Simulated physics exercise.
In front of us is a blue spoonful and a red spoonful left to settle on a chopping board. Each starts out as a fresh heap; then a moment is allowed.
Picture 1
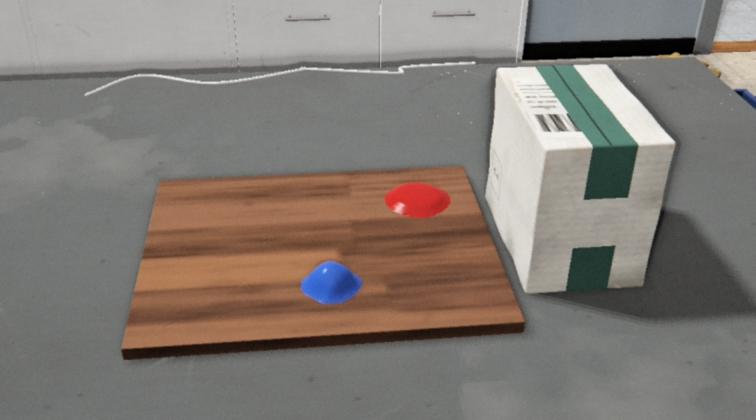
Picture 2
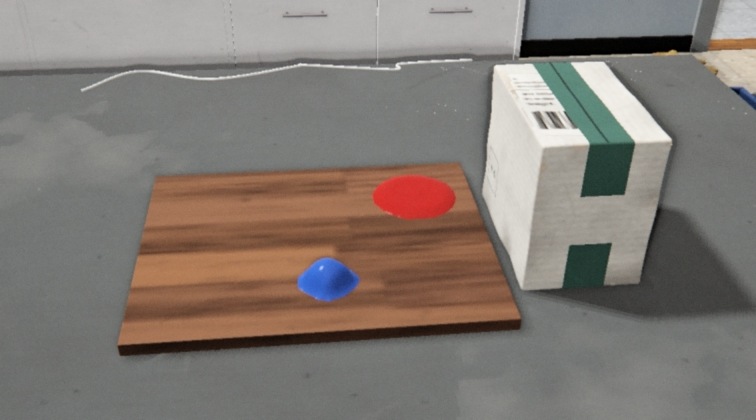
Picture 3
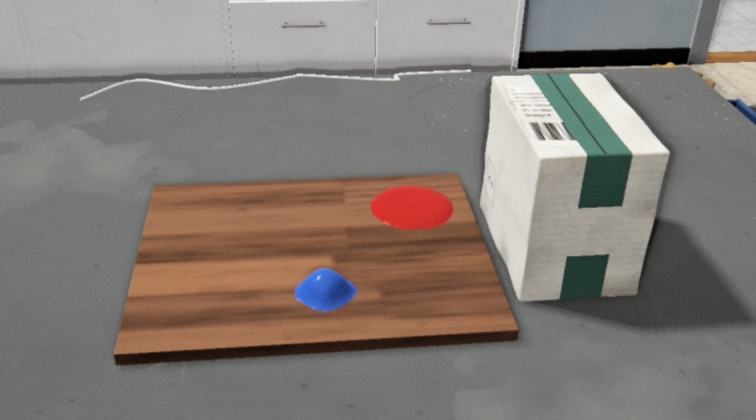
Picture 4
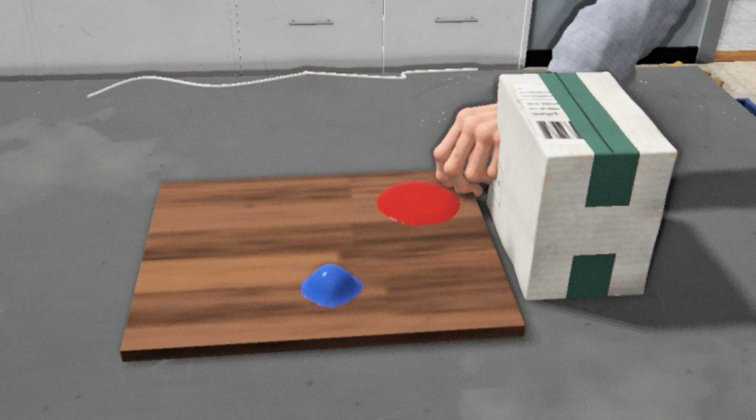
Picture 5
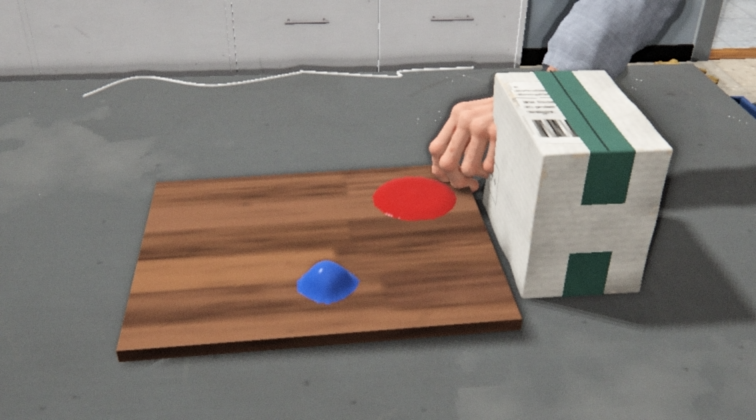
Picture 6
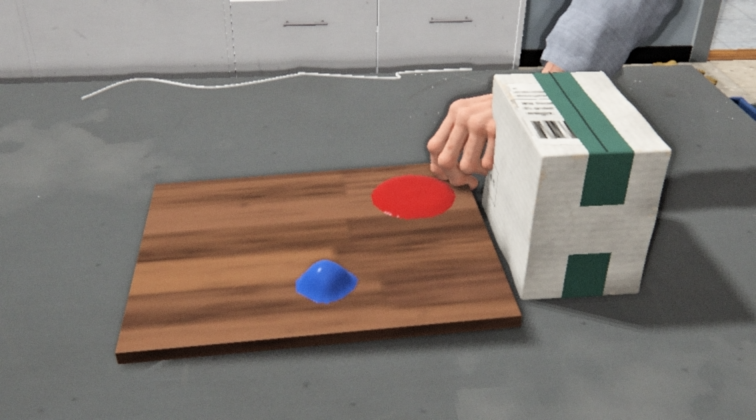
A hand reaches behind the box to the board's end after the red mound flattens.
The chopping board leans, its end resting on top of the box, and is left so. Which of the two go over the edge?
Take the blue spoonful first: It keeps its place; then the red spoonful keeps its place.
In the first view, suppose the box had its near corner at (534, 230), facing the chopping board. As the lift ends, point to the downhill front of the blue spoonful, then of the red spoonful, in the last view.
(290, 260); (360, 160).
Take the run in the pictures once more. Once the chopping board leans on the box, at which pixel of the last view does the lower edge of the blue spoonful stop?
It stops at about (265, 223).
Soon after, slope about 29°; the blue spoonful has not moved; the red spoonful has crept a little.
Later, the blue spoonful has not moved; the red spoonful has crept down a long way.
In the end, slope about 29°; the blue spoonful has not moved; the red spoonful has crept down a long way.
